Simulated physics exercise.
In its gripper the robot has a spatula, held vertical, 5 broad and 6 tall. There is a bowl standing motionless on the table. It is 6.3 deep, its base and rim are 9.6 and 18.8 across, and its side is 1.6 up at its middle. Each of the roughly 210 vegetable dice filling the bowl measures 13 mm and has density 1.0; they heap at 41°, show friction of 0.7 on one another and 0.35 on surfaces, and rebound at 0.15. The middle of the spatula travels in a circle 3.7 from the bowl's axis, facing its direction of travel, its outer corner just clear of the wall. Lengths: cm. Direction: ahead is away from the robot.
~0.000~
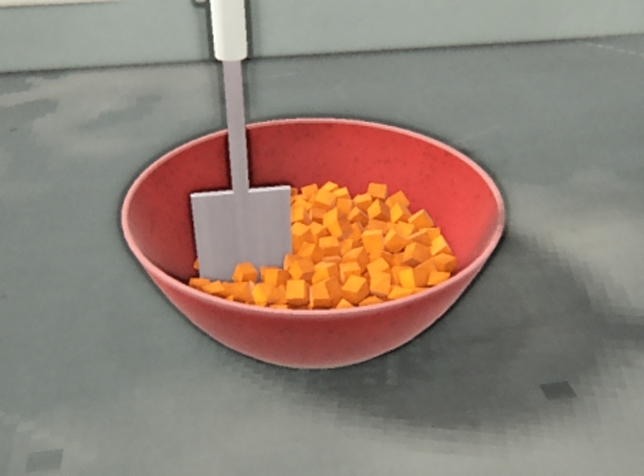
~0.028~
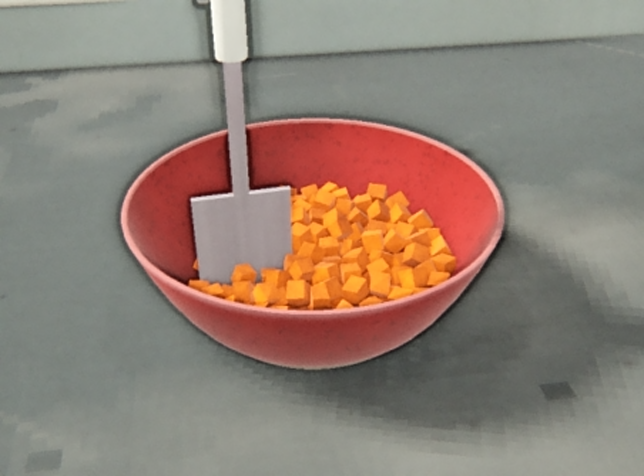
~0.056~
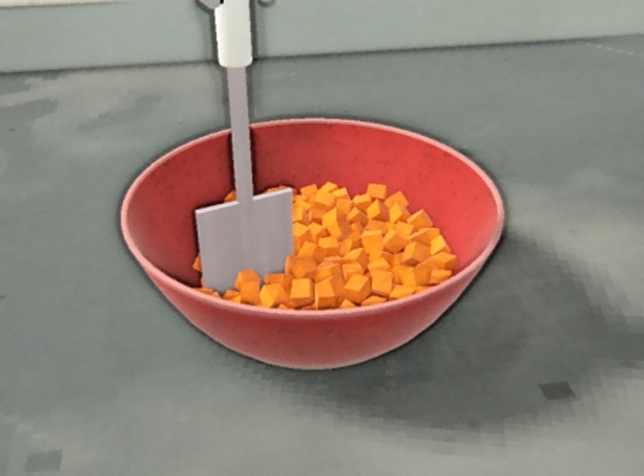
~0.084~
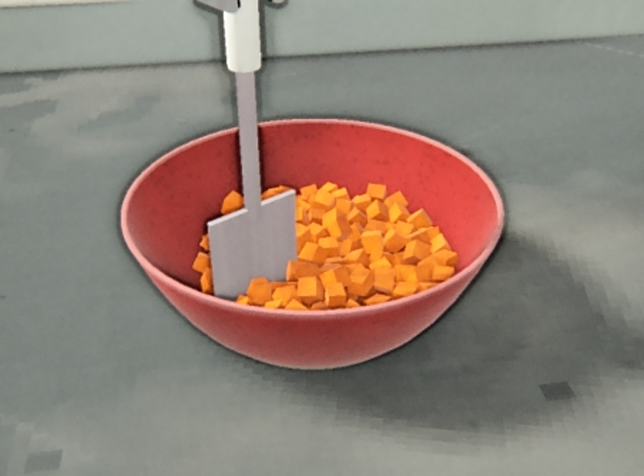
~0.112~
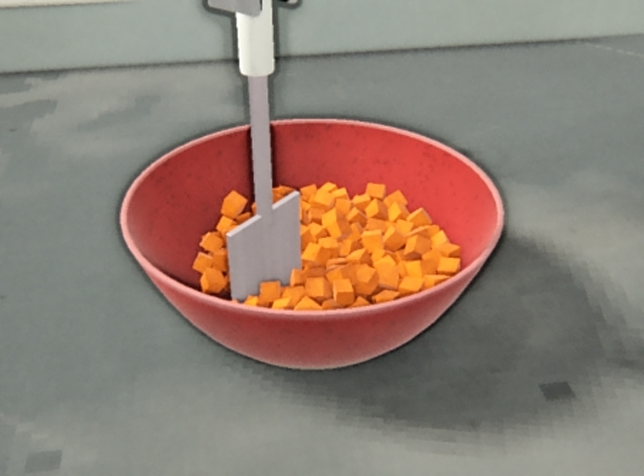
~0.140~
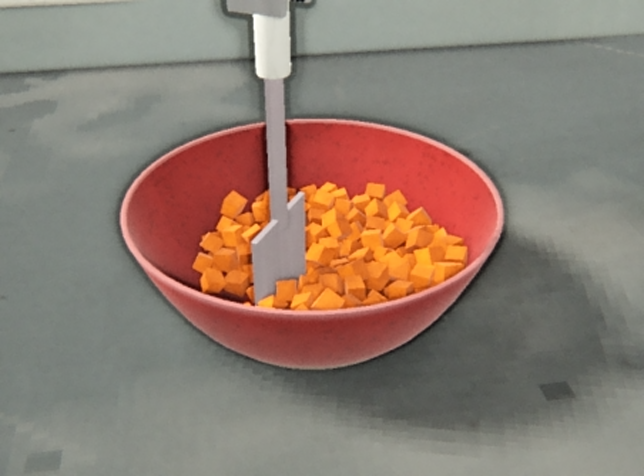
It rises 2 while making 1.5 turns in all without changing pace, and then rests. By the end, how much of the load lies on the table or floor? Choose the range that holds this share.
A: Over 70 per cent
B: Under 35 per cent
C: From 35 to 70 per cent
B, under 35 per cent.
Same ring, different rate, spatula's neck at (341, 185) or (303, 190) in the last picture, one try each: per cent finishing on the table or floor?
Roughly 20 per cent on the first try and 15 per cent on the second.
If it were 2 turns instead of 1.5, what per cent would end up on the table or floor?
I'd expect around 15 per cent.
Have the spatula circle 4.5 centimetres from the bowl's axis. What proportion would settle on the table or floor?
Then about 15 per cent.
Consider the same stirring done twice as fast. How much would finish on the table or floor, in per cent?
My guess is about 30 per cent.
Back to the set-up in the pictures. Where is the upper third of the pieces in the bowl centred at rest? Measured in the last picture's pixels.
Near (381, 186).
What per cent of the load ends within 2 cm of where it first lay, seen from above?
About 5 per cent.
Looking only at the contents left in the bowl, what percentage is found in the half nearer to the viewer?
Roughly 30 per cent.
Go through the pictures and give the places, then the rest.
The spatula neck at (239, 164), 0° round; upper third of the load around (332, 241), from x 200 to 445, top at y 195; 214 in the bowl, in the first frame.
The spatula neck at (239, 167), 5° round; upper third of the load around (331, 241), from x 200 to 445, top at y 195, in the second frame.
The spatula neck at (243, 173), 17° round; upper third of the load around (331, 254), from x 205 to 445, top at y 195, in the third frame.
The spatula neck at (251, 179), 30° round; upper third of the load around (336, 253), from x 205 to 445, top at y 195, in the fourth frame.
The spatula neck at (263, 184), 43° round; upper third of the load around (331, 271), from x 205 to 450, top at y 195, in the fifth frame.
The spatula neck at (278, 188), 56° round; upper third of the load around (341, 267), from x 205 to 455, top at y 195; 214 in the bowl, in the sixth frame.
After 0.55 s, 246° round, highest piece 8 above the table; 206 in the bowl, 6 on the table or floor, 2 in flight or on the tool.
After 0.95 s, 76° round, highest piece 8 above the table; 194 in the bowl, 18 on the table or floor, 2 in flight or on the tool.
After 1.35 s, 180° round, highest piece 7 above the table; 189 in the bowl, 25 on the table or floor.
After 2.05 s, 180° round, highest piece 7 above the table; 189 in the bowl, 25 on the table or floor.
In the end, 189 in the bowl, 25 on the table or floor. That is 12 % on the table or floor.
